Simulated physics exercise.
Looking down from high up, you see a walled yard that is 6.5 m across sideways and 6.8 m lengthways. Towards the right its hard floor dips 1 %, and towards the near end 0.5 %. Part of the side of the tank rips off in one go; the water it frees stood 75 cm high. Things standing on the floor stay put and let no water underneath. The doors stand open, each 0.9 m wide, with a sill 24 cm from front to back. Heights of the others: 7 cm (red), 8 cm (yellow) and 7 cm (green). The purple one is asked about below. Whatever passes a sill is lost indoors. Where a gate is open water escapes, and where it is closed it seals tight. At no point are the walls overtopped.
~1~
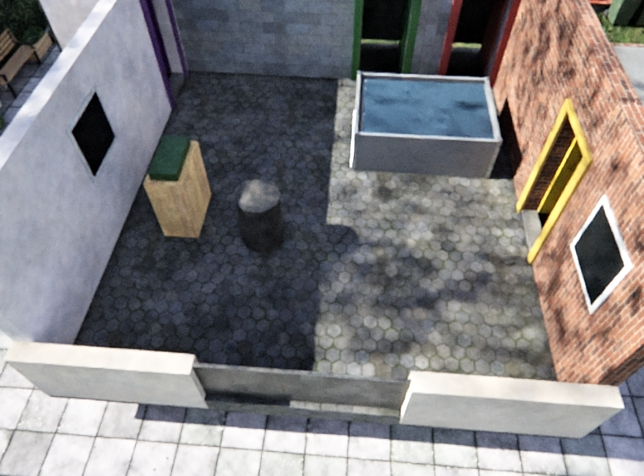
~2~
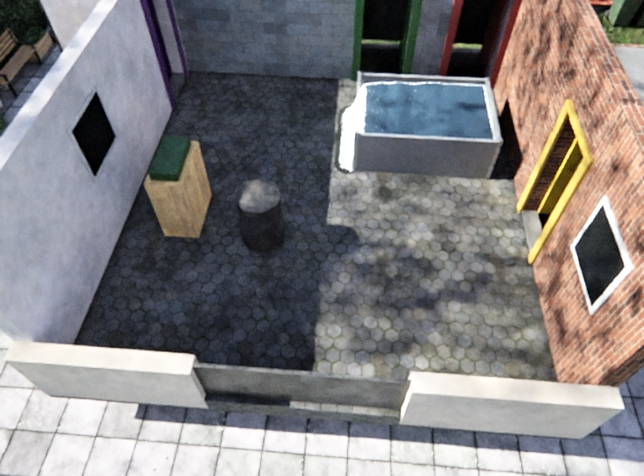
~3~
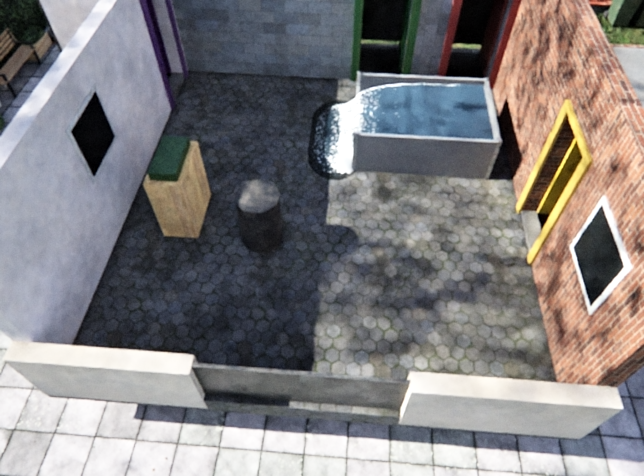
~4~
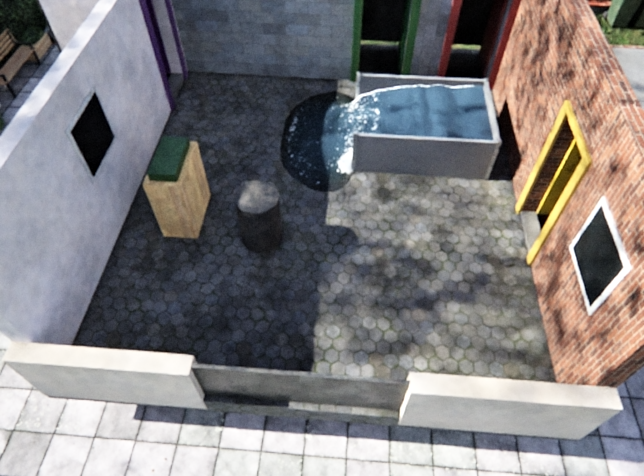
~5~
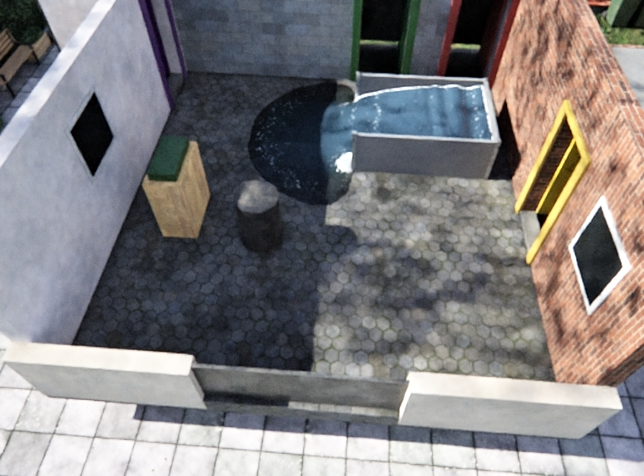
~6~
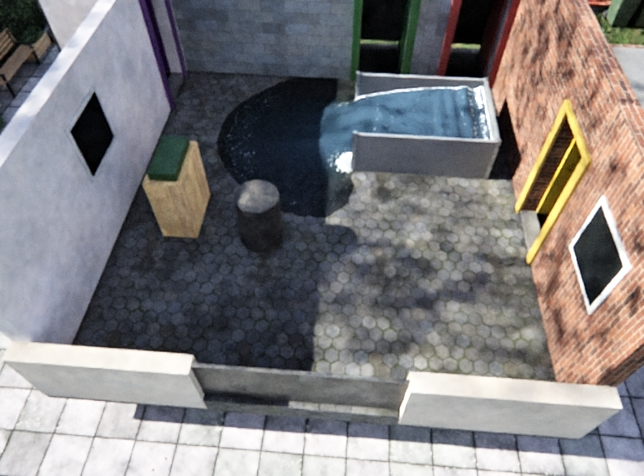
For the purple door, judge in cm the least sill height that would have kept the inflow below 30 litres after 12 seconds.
A sill of about 26 cm.
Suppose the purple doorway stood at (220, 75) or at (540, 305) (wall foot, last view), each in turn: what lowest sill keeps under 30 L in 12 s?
In turn: Roughly 25 cm, roughly 11.5 cm.
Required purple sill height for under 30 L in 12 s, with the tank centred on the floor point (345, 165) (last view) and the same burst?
It should be around 21 cm high.
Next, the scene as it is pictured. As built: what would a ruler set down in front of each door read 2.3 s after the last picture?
Door by door in centimetres - red 0, yellow 0, green 1, purple 31.
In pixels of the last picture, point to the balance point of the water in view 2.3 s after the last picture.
The water is centred around (272, 148) in the last picture's pixels.
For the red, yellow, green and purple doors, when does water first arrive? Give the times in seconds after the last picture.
Reading them off: Red 5.5 s, then yellow 6.5 s, then green 2.2 s, then purple 0.5 s.
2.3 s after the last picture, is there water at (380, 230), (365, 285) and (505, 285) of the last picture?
Listed order - unwetted, unwetted, unwetted.
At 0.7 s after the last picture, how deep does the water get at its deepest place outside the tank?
It gets to close to 32 centimetres there.
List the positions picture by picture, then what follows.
In the first frame, the tank at (424, 108) is whole and still, 75 cm deep; the purple door at (167, 47) is dry.
In the second frame, the front is at (339, 150), 0.3 m from the gap at (358, 128); 0.4 m2 of floor is wet, 75 cm left at the back.
In the third frame, the front is at (313, 149), 0.8 m from the gap at (357, 130); 1.4 m2 of floor is wet, 75 cm left at the back.
In the fourth frame, the front is at (285, 154), 1.3 m from the gap at (357, 131); 2.8 m2 of floor is wet, 75 cm left at the back.
In the fifth frame, the gap is at (356, 131), the front 1.9 m out at (253, 150); the back of the tank holds 72 cm.
In the sixth frame, the front is at (222, 143), 2.5 m from the gap at (356, 131); 6.9 m2 of floor is wet, 64 cm left at the back; 1.4 m in a straight line remain to the purple door at (166, 47).
Then, 0.7 s after the last picture water covers 35 % of the floor, deepest (32 cm) near (350, 153); 22 cm at the purple door, 1 litre in over its 15 cm sill.
Then, 2.3 s after the last picture water covers 50 % of the floor, deepest (32 cm) near (178, 94); 31 cm at the purple door, 107 litres in over its 15 cm sill.
Then, 11.3 s after the last picture water covers 95 % of the floor, deepest (14 cm) near (515, 192); 1 cm at the purple door, 162 litres in over its 15 cm sill.
At the purple door as built, the water peaked near 35 cm, 1.9 s after the last picture.
Run again over the same 12 s with other heights there, 60 litres in over 22 cm, 15 litres over 29.5 cm. The limit of 30 litres is kept from about 26 cm up.
